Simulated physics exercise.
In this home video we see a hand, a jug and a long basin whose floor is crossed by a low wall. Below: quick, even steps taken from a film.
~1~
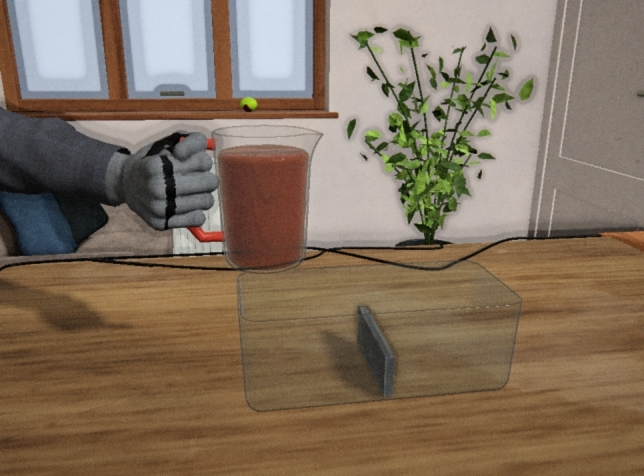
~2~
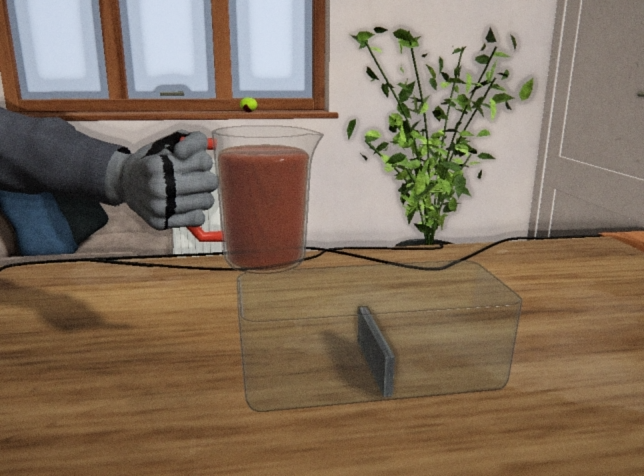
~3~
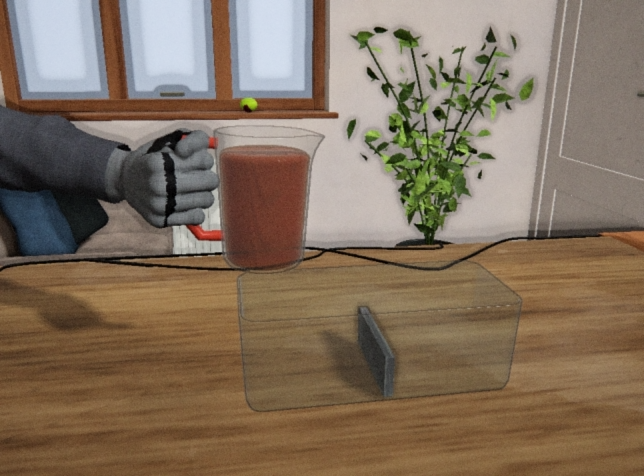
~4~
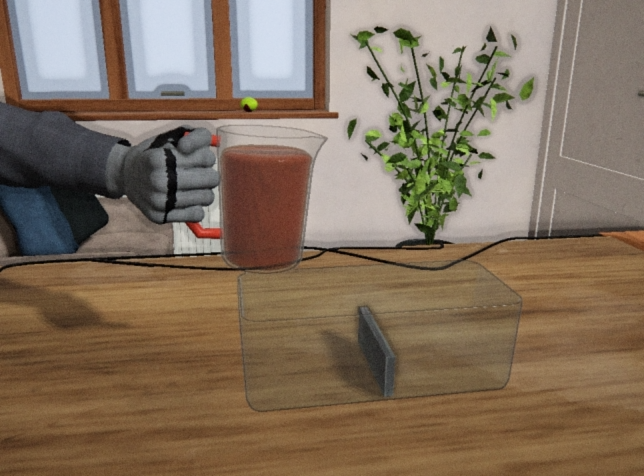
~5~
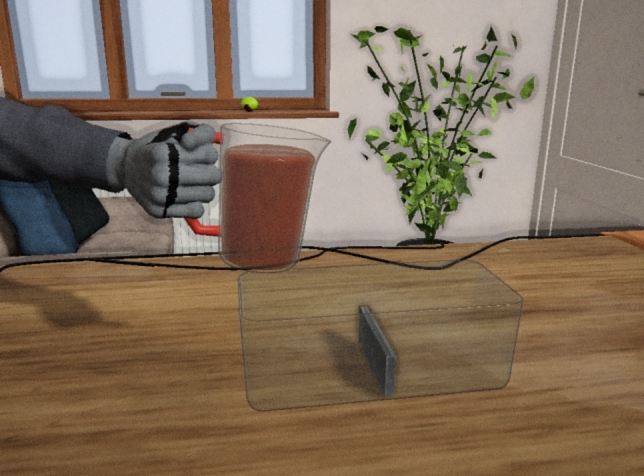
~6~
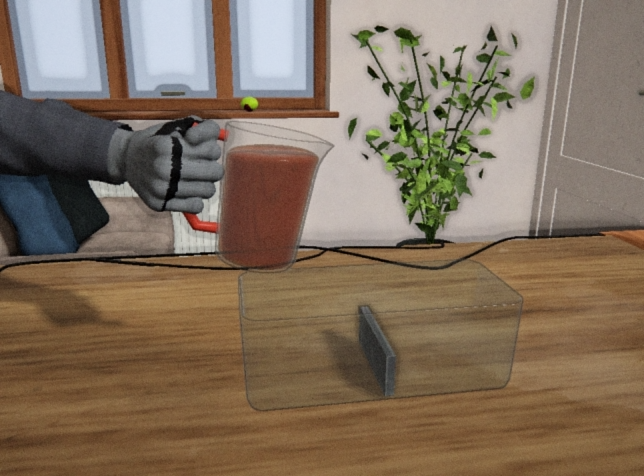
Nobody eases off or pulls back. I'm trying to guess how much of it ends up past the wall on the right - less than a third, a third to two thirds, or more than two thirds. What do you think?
The upper band.
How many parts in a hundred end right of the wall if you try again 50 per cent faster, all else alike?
Roughly 85 in a hundred.
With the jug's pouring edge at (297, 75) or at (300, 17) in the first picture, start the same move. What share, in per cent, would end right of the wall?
The first start yields 75 per cent, the second 90 per cent.
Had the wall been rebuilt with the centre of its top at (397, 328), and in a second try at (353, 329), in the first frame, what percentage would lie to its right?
The first placement gives around 30 percent, the second 95 percent.
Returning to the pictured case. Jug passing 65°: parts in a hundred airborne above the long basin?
Something like 10 per cent of it.
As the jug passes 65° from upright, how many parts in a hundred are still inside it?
Some 85 per cent.
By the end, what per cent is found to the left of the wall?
Around 10 %.
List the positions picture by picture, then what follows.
Tilt 0°; pouring edge (323, 132); surface from (218, 152) to (309, 150); the long basin's rim runs from (239, 297) to (498, 281); the wall's top is at (375, 331), in the first frame.
Tilt 0°; pouring edge (323, 133); surface from (217, 153) to (309, 151), in the second frame.
Tilt 2°; pouring edge (325, 134); surface from (218, 152) to (309, 152), in the third frame.
Tilt 4°; pouring edge (327, 136); surface from (221, 150) to (312, 153), in the fourth frame.
Tilt 7°; pouring edge (331, 140); surface from (224, 150) to (315, 153), in the fifth frame.
Tilt 11°; pouring edge (334, 144); surface from (227, 152) to (319, 154), in the sixth frame.
A moment on, the tilt is 65° and 87 per cent is still to pour, 0 is left of the wall and 2 right of it.
Next, the tilt is 93° and 47 per cent is still to pour, 2 is left of the wall and 35 right of it.
Then the tilt is 95° and 13 per cent is still to pour, 4 is left of the wall and 78 right of it.
Later the tilt is 95° and 3 per cent is still to pour, 7 is left of the wall and 89 right of it.
At rest 11 per cent lies left of the wall, 89 right of it and 0 outside.
